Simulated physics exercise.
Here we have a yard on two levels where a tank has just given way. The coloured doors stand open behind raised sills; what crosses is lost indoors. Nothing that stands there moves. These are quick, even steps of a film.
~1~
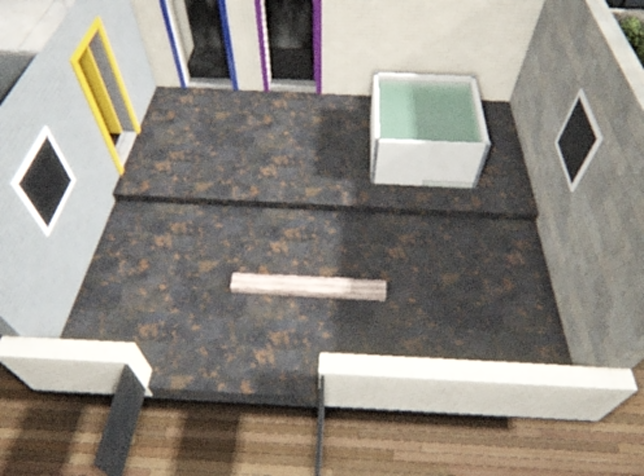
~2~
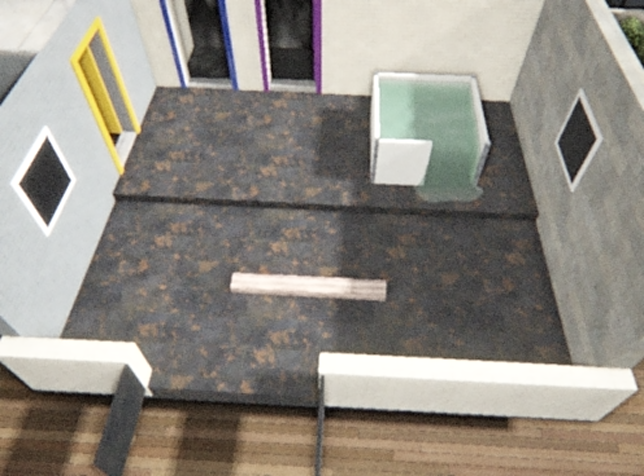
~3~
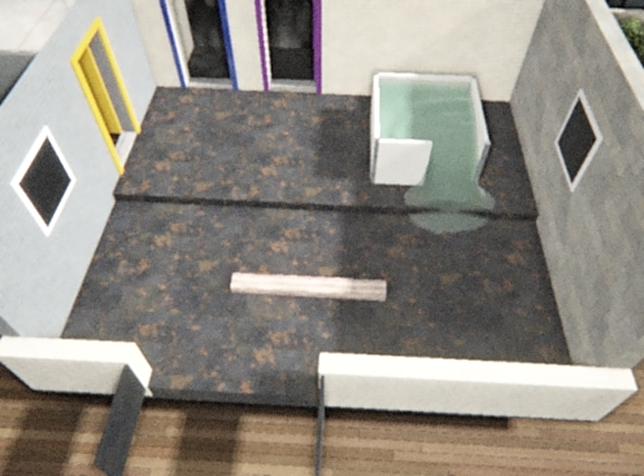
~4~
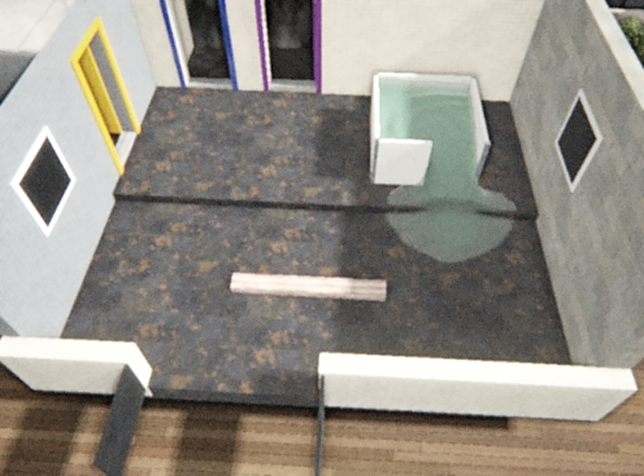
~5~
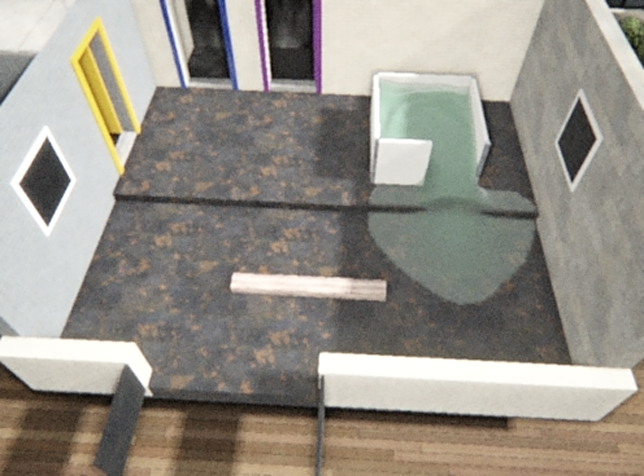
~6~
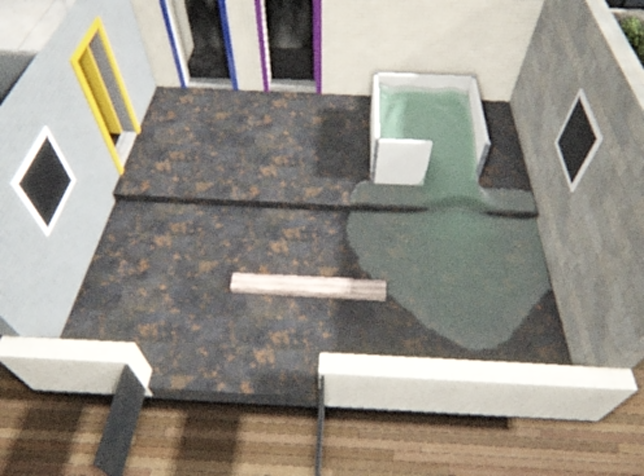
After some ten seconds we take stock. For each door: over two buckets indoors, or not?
One by one: The purple door stays under that; the yellow door stays under that; the blue door stays under that.
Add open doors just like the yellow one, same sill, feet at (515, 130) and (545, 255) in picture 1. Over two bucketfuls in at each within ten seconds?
As listed: Takes less, floods.
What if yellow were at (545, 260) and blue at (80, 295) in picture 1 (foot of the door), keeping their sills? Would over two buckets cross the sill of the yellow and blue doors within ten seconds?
My reading: The yellow door goes over, the blue door takes more.
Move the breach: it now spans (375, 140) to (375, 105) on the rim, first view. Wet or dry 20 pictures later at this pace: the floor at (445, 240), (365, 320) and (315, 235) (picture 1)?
As listed: Clear, dry, under water.
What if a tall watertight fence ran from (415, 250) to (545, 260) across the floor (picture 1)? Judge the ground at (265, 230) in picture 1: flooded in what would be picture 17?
At that place: Awash.
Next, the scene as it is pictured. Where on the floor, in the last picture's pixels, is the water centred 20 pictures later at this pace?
Close to (415, 251).
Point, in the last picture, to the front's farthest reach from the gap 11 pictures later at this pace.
At about (229, 373).
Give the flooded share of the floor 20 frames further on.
Near 45 in a hundred.
A moment on, water covers 25 % of the floor; the purple door not reached, the yellow door not reached, the blue door not reached.
Next, water covers 30 % of the floor; the purple door not reached, the yellow door not reached, the blue door not reached.
Then, water covers 45 % of the floor; the purple door not reached, the yellow door not reached, the blue door not reached.
Later, water covers 50 % of the floor; the purple door not reached, the yellow door not reached, the blue door not reached.
In the end, water covers 55 % of the floor; the purple door not reached, the yellow door not reached, the blue door not reached.
